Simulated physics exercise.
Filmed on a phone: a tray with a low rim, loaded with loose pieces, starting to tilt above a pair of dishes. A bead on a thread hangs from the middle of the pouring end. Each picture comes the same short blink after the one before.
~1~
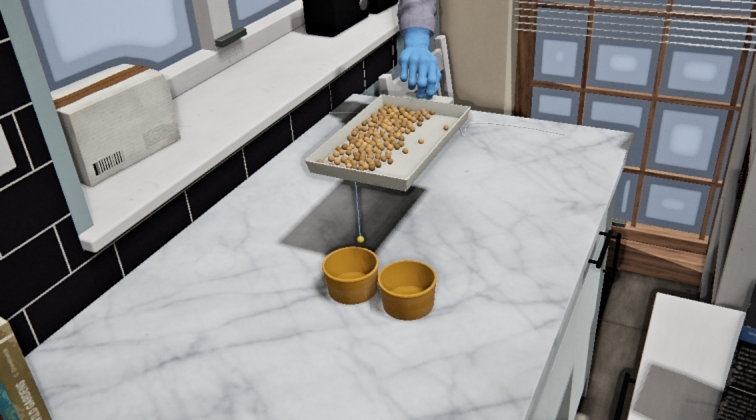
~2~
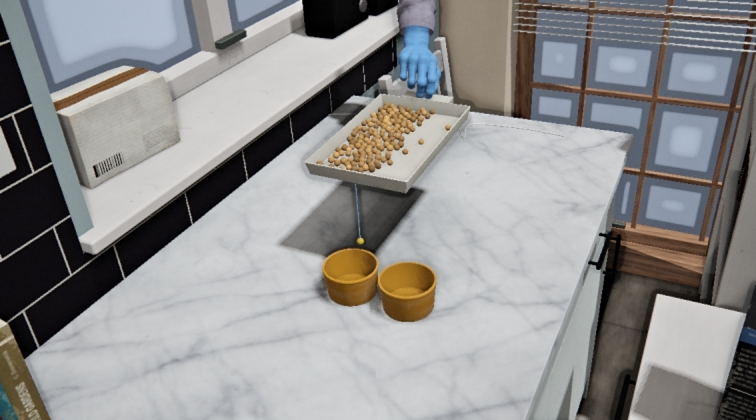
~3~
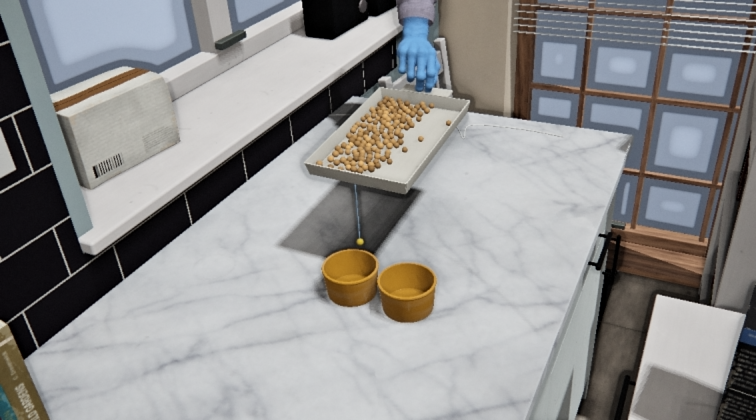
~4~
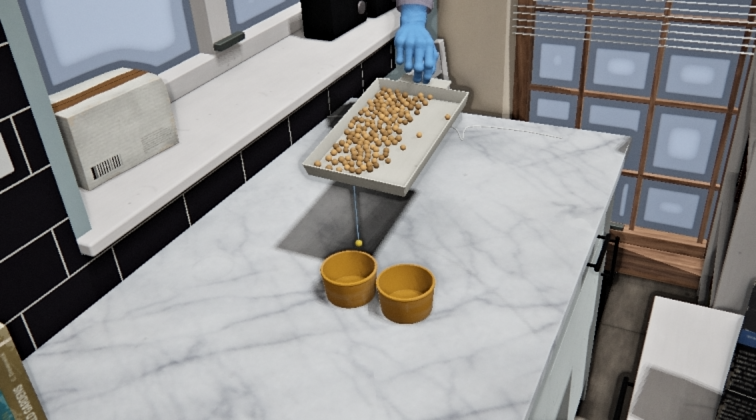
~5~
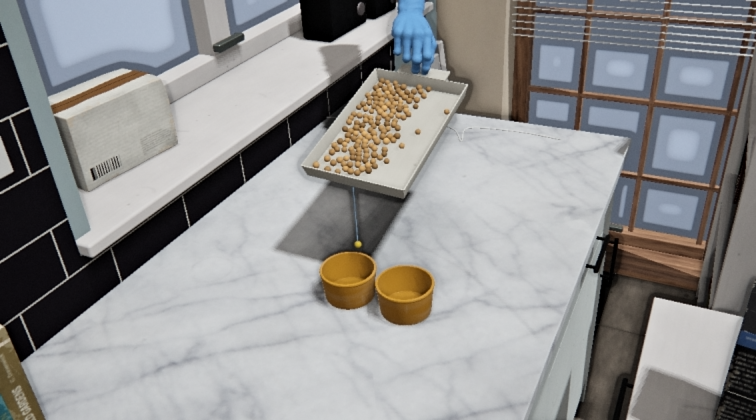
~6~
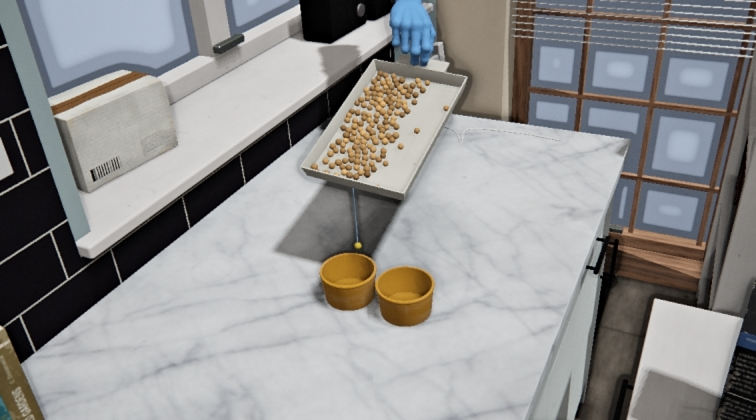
Blue-gloved hand gradually tilting a low-rimmed tray of small round tan pieces above two mustard-coloured dishes on a marble counter.
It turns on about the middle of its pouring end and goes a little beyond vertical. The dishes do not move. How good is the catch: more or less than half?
Caught overall: More than half.
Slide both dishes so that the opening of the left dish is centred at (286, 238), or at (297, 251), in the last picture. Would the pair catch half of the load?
At the first place under half, at the second not half.
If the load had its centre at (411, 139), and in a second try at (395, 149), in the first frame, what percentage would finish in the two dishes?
Near 90 % and 90 %.
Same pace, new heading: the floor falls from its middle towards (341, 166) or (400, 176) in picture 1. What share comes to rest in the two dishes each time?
Roughly 10 per cent, and 70 per cent.
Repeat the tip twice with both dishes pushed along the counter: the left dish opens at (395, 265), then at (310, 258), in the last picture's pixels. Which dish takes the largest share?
The first try: Left. The second: The right-hand dish.
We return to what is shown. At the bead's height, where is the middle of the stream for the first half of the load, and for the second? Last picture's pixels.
First near (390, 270), later near (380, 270).
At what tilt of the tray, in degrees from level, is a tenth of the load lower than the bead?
Around 70° of tilt.
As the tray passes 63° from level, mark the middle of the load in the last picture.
Around (372, 180).
Shortly afterwards, tray tipped steeply; the bulk on the tray; only a few in the right dish; a little in the air.
Next, tray tipped past a quarter turn; a little on the tray; near a third in the right dish; near a quarter in the left dish; a little outside both; near a quarter in the air.
Some moments later, tray tipped past a quarter turn; near half in the right dish; near a quarter in the left dish; near a quarter outside both.
In the end, tray tipped past a quarter turn; near half in the right dish; near a quarter in the left dish; near a quarter outside both.
